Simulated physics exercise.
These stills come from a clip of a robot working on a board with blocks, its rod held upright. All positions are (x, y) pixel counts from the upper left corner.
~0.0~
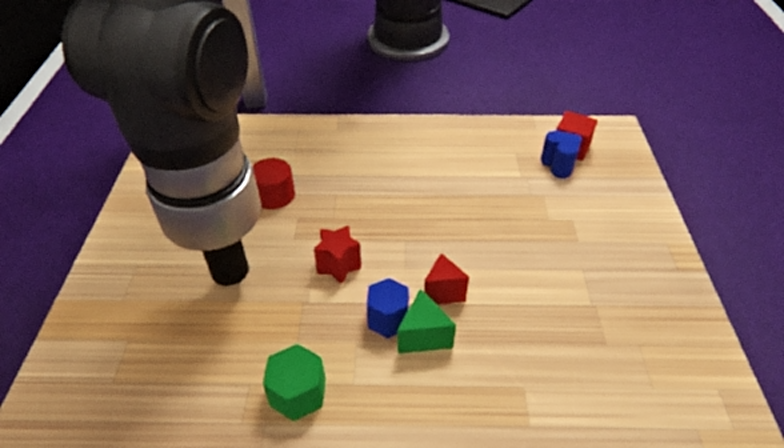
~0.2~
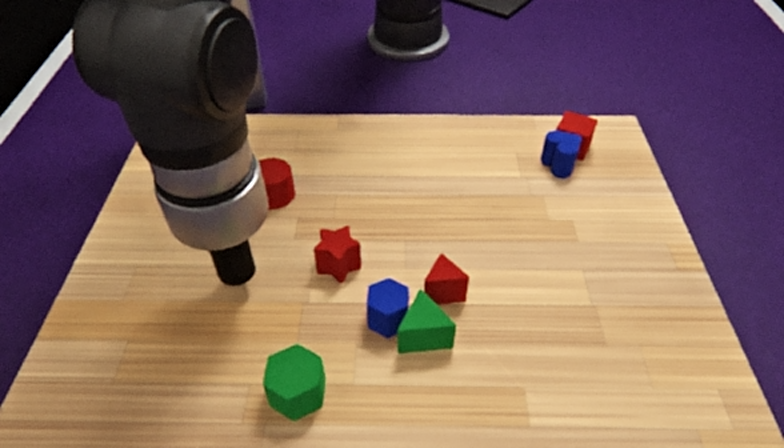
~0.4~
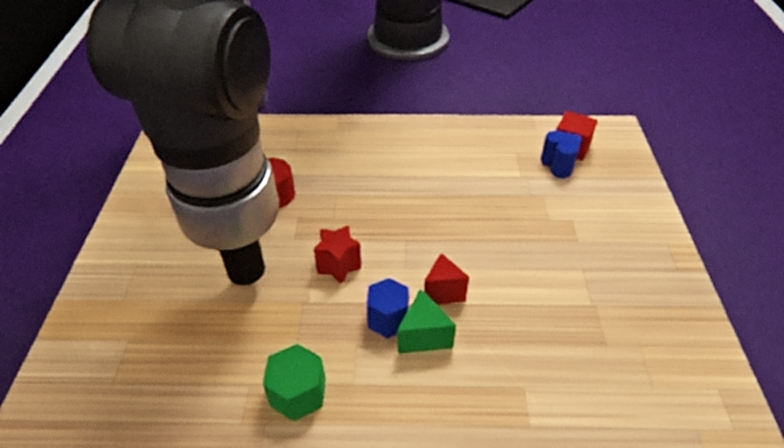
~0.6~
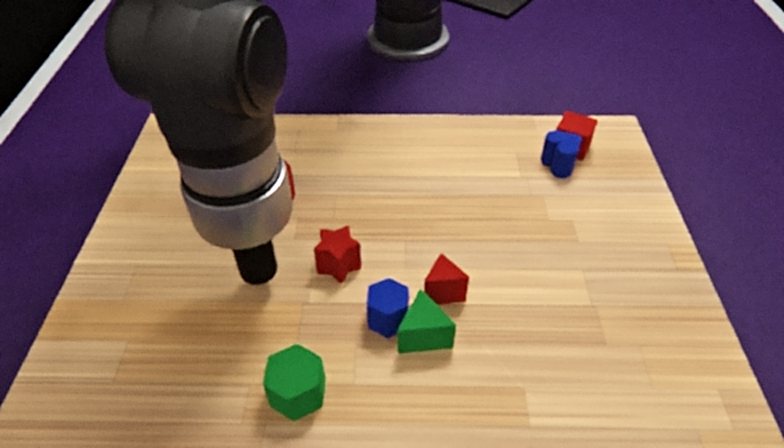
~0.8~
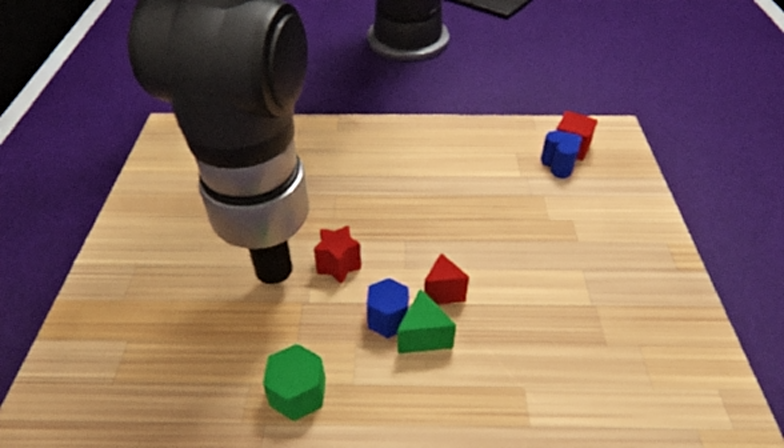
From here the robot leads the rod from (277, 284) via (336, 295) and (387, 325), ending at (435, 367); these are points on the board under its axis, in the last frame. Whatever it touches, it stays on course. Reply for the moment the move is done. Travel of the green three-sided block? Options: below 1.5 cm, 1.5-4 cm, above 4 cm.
The block shifts more than 4 cm.
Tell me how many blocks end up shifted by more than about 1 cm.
Once the path ends, two blocks will have shifted.
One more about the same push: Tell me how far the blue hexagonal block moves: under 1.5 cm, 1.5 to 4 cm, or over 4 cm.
It's set to move over 4 cm.
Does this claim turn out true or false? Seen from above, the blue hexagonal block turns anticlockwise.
True.
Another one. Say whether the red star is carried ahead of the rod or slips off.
It will get left beside or behind the rod.
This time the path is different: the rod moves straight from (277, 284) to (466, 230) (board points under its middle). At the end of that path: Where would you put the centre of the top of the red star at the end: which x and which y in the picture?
Around (468, 183).
On the path given first. One third of the way, rod at (336, 282); nothing pushed yet.
Two thirds of the way, rod at (388, 312); blue hexagonal block at (430, 313), turned 25° anticlockwise; green three-sided block at (465, 331), turned 15° clockwise.
At the end, rod at (436, 354); red star in place; blue hexagonal block at (481, 342), turned 65° anticlockwise; green three-sided block at (522, 343), turned 25° anticlockwise.
